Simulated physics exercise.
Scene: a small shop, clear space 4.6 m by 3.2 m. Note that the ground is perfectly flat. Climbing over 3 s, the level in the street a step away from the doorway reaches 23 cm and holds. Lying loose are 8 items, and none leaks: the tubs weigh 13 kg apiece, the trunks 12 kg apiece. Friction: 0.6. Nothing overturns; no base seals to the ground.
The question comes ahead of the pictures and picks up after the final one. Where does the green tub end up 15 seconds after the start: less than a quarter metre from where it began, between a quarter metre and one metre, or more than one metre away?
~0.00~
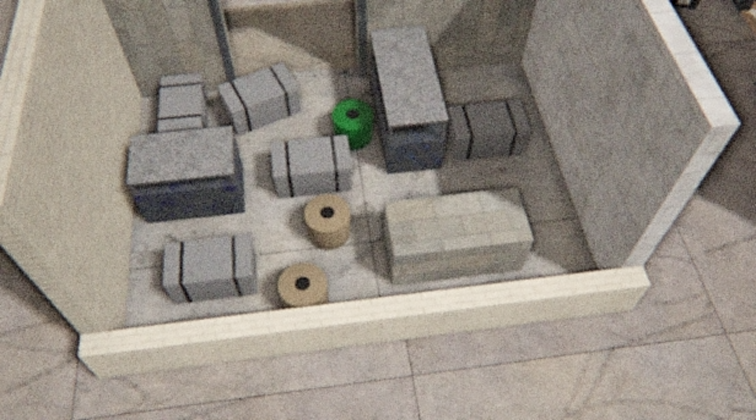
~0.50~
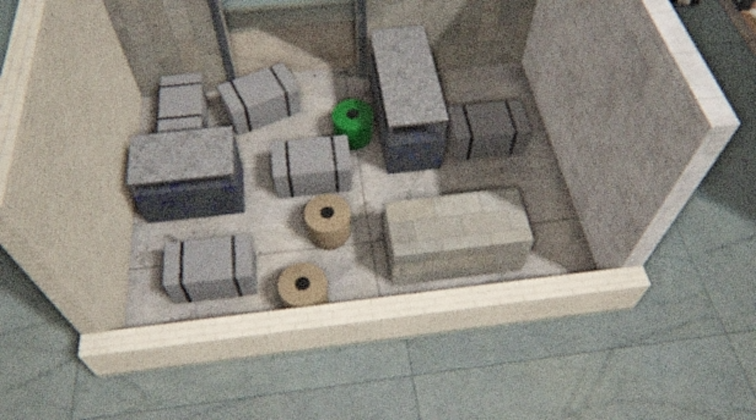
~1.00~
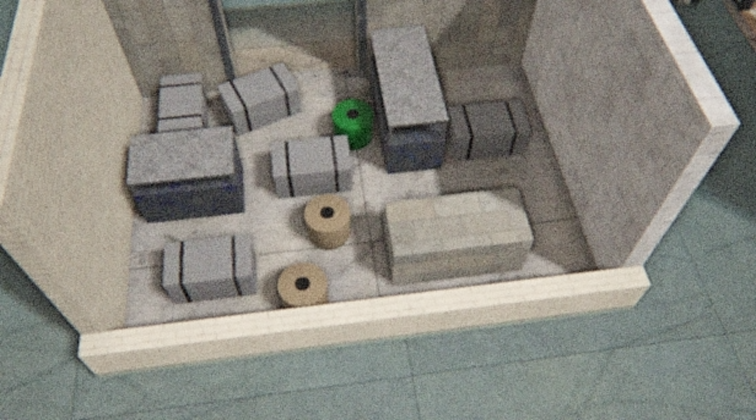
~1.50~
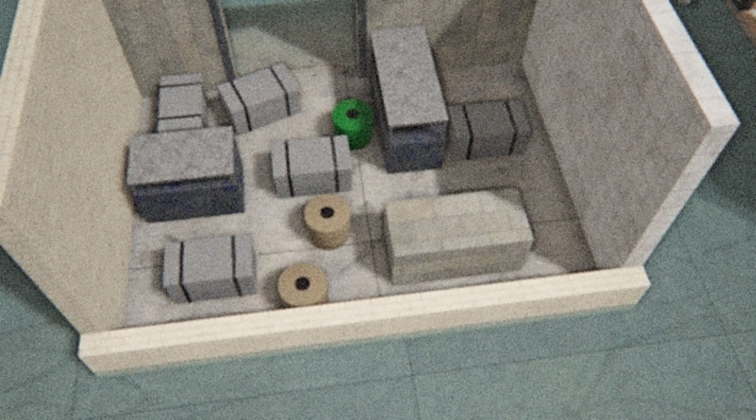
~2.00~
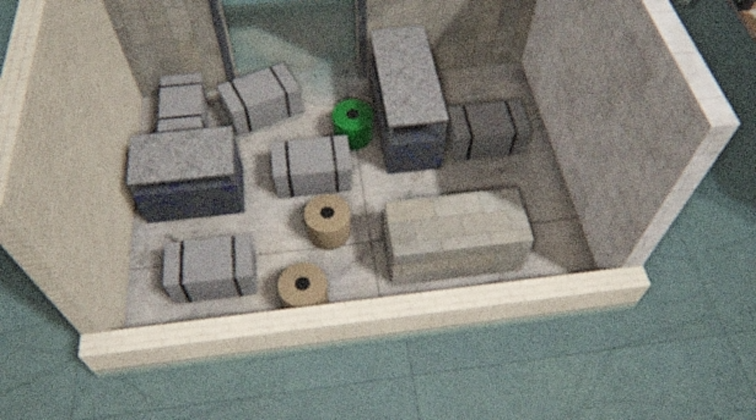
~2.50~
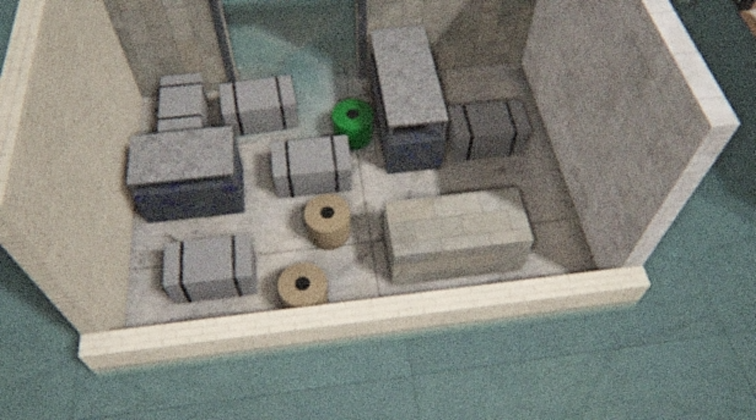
It ends up more than one metre from where it began.
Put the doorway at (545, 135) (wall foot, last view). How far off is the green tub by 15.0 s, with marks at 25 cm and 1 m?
Then the green tub is pushed slightly.
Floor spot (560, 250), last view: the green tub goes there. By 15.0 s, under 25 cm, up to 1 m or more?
By then it keeps its spot.
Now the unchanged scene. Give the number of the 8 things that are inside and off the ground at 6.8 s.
The count is 6.
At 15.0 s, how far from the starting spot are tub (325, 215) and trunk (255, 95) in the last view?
They've ended up 100 cm and 50 cm away, in that order.
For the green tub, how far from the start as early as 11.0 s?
Shift: About 150 cm.
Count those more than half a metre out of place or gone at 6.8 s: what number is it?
The count is 5.
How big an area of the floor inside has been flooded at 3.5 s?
At that time the wet patch spans about 3.5 m2.
After 3.5 s the green tub is near (361, 128), 0.2 m from its start, aground; 0 afloat.
After 6.8 s the green tub is near (435, 180), 1.2 m from its start, aground; 6 afloat.
After 11.0 s the green tub is near (498, 112), 1.6 m from its start, afloat; 8 afloat.
After 15.0 s the green tub is near (475, 86), 1.4 m from its start, afloat; 8 afloat.
